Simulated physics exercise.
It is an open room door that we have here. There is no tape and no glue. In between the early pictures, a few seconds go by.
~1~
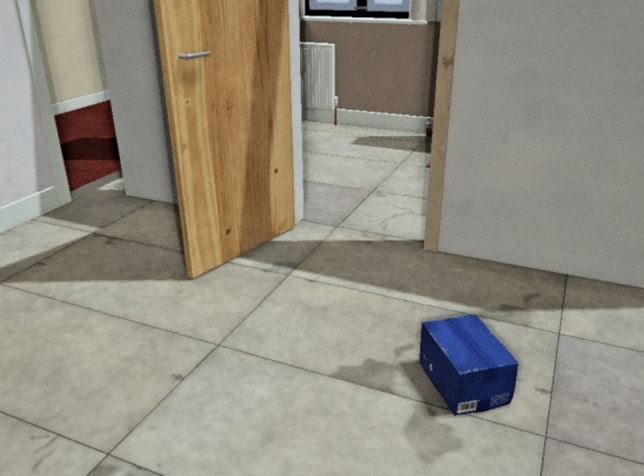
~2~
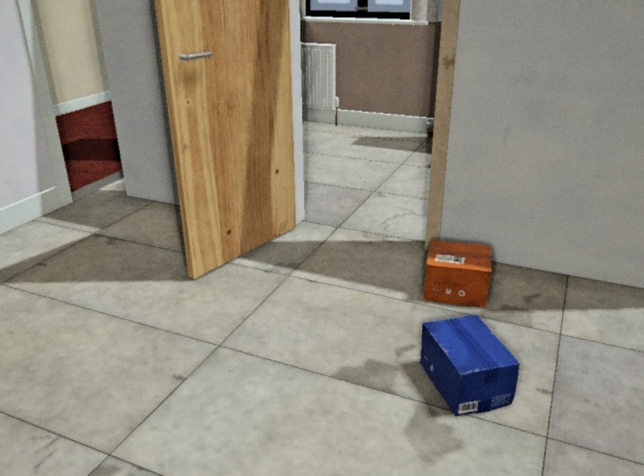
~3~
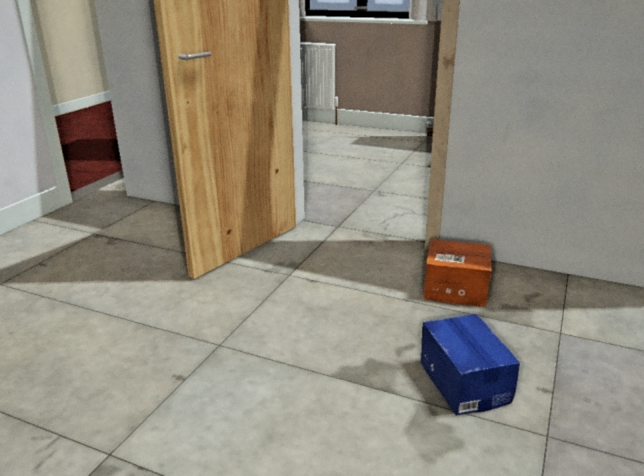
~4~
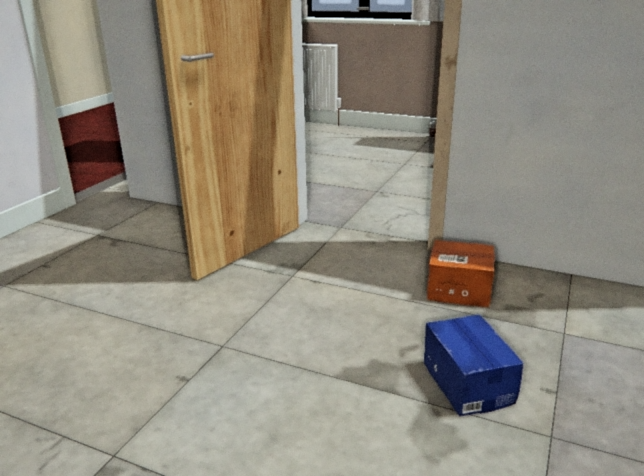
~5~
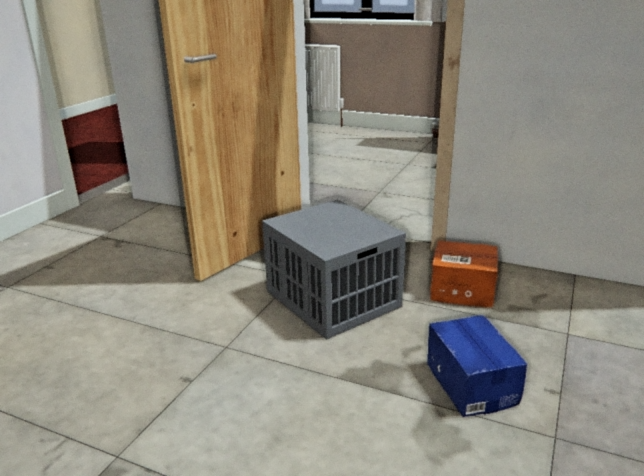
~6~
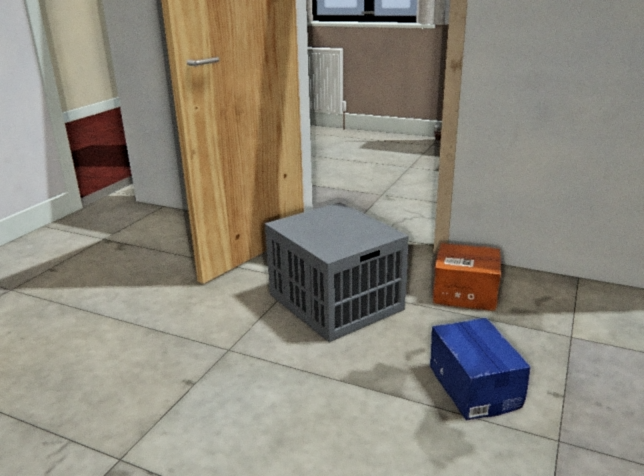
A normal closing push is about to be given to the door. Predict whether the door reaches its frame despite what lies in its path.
My guess is the door will end up still ajar.
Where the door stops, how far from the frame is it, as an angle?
Angle: About 75°.
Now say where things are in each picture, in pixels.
In the first picture, door wide open and still; blue box (465, 362).
In the second picture, door wide open and still; blue box (466, 363); orange parcel (458, 273).
In the third picture, door wide open and still; blue box (467, 362); orange parcel (458, 272).
In the fourth picture, door wide open and still; blue box (470, 363); orange parcel (461, 272).
In the fifth picture, door wide open and still; blue box (474, 364); orange parcel (464, 273).
In the sixth picture, door wide open and still; grey chest (335, 267); blue box (477, 367).
Then, 0.40 s later than the last frame, door at 97°.
Then, 0.60 s later than the last frame, door at 87°.
Then, 0.70 s later than the last frame, door at 81°.
Then, 0.80 s later than the last frame, door at 77°.
When it is over, door at 77°; all 3 as before. End places, in pixels of the last picture, grey chest near (338, 267).
